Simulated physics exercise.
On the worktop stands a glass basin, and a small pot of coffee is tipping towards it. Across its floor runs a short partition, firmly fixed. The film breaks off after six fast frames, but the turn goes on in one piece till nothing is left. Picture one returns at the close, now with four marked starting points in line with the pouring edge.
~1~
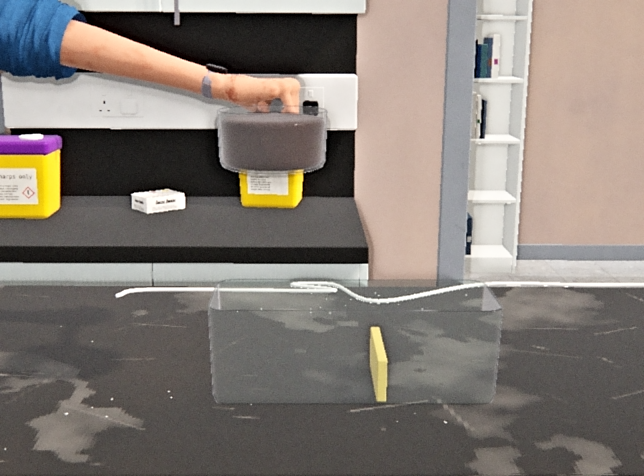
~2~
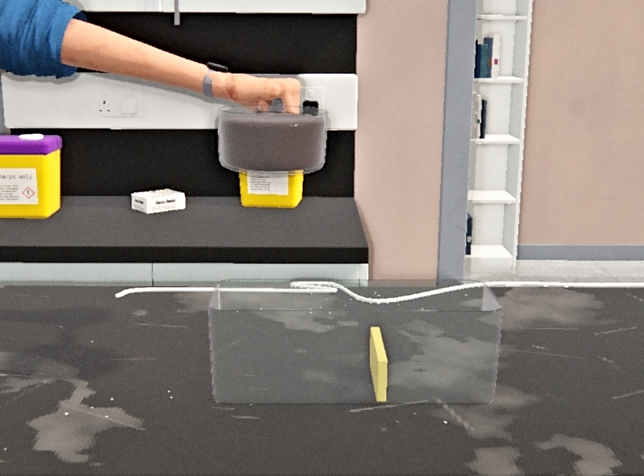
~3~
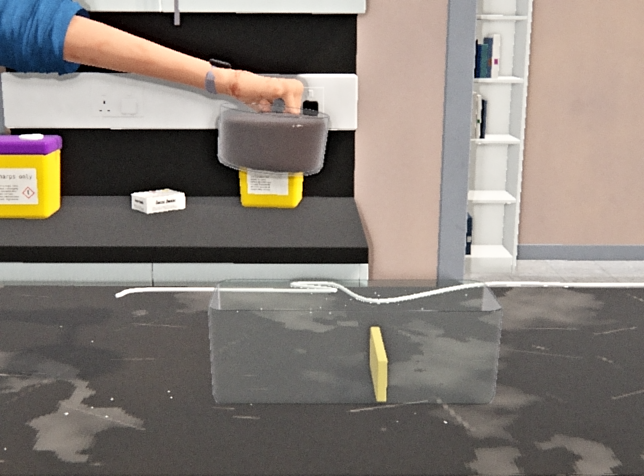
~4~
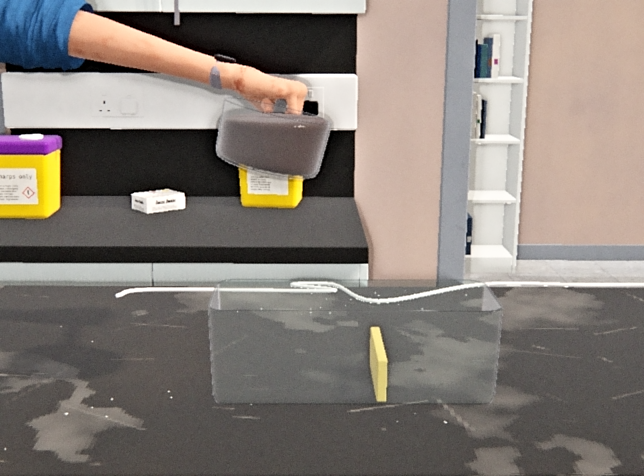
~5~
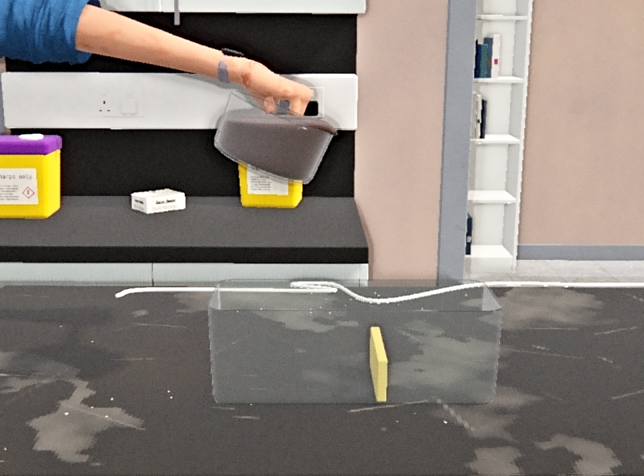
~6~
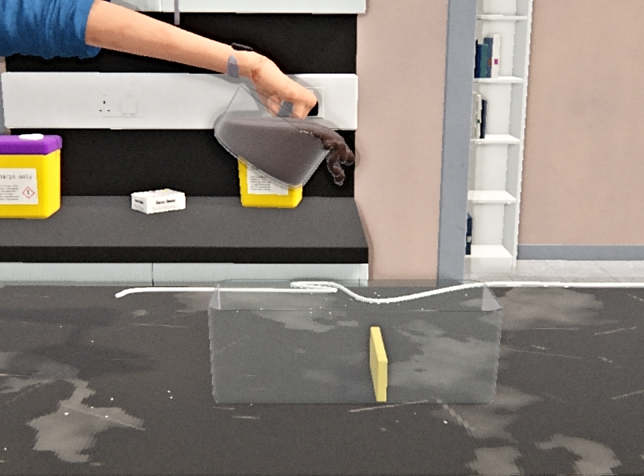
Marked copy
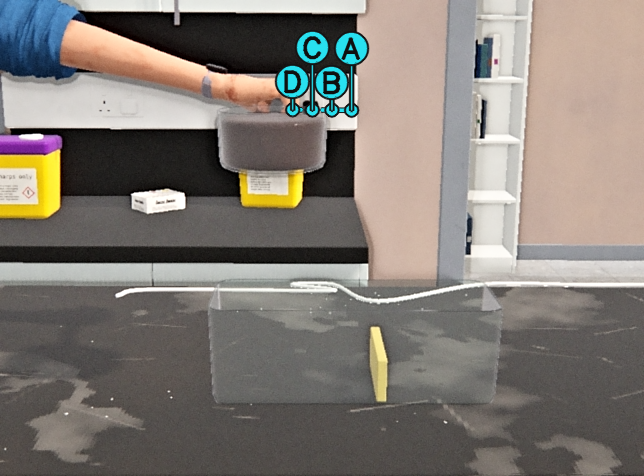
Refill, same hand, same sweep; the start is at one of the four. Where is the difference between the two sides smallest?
Use dot C.
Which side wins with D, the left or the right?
The left side.
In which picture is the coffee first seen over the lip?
Picture 5.
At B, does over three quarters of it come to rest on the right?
No.
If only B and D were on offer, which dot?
That would be B.
On the marked copy, A at (351, 110); B at (331, 110); C at (312, 109); D at (292, 109).
With A, about 19 % ends left of the wall and 80 % right of it.
With B, about 30 % ends left of the wall and 69 % right of it.
With C, about 49 % ends left of the wall and 49 % right of it.
With D, about 82 % ends left of the wall and 16 % right of it.
